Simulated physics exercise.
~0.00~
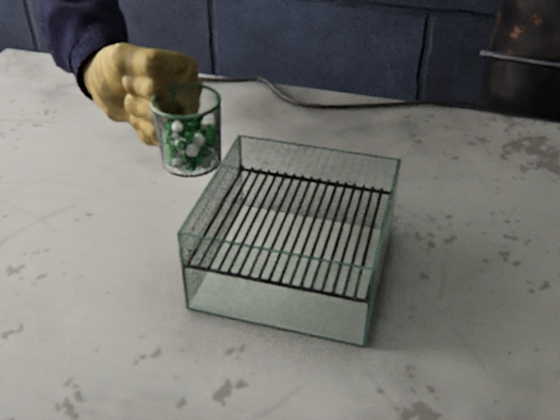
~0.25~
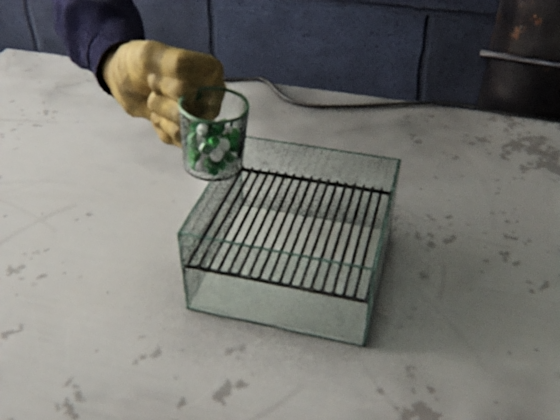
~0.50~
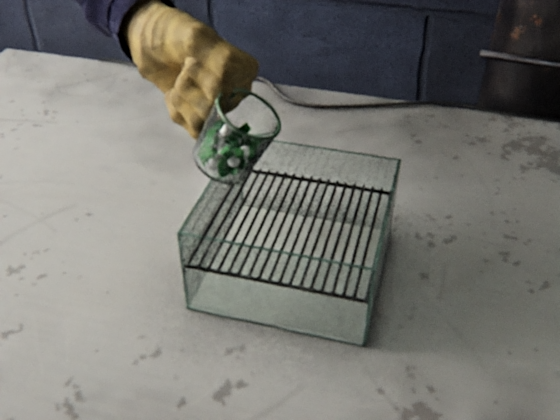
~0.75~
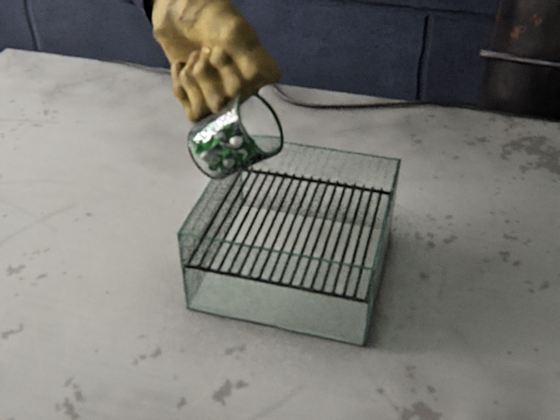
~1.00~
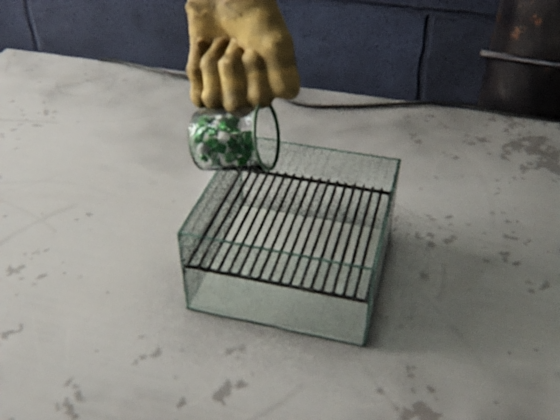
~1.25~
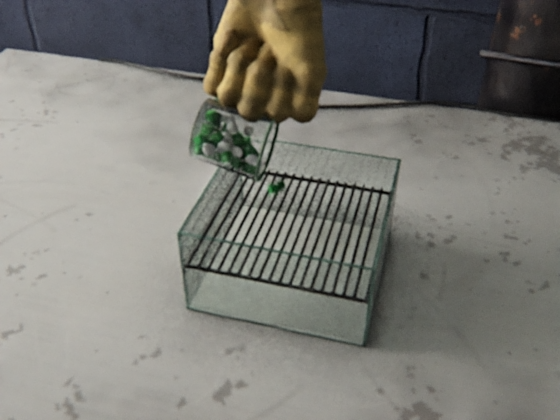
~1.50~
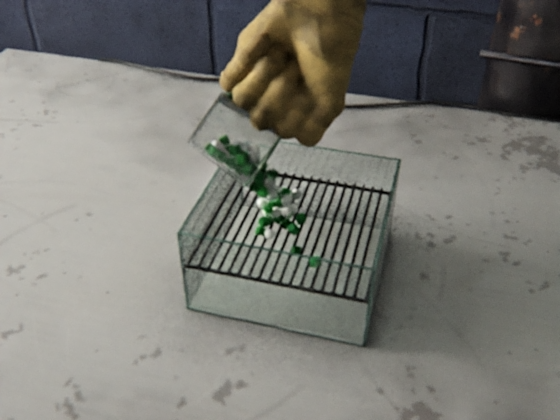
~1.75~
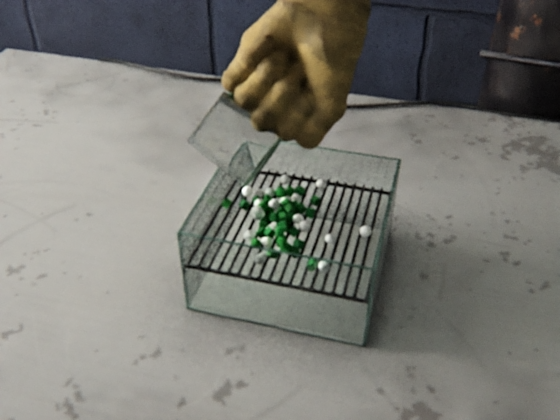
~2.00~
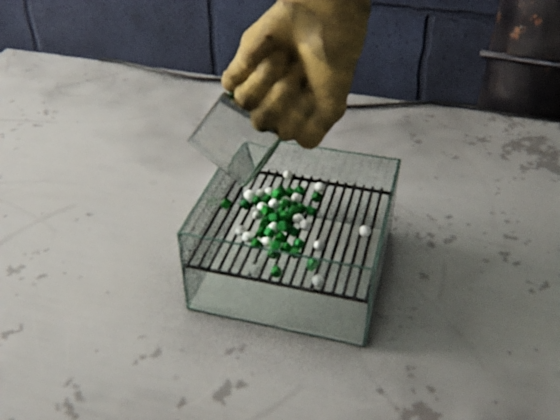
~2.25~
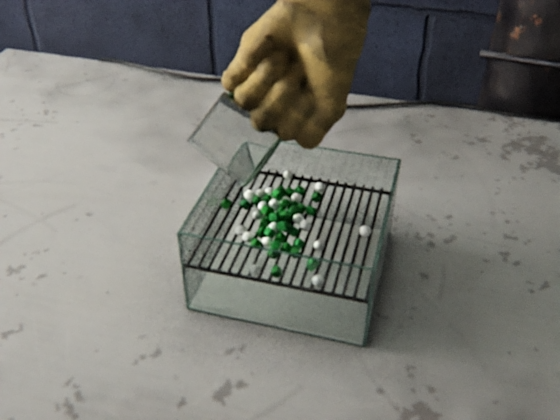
In this clip, a gloved hand carries a clear cup of green and white bits rightward over a glass box with a rack of dark wires and tips it until the bits tumble out, and all of them settle on the wires while the emptied cup stays tilted above.
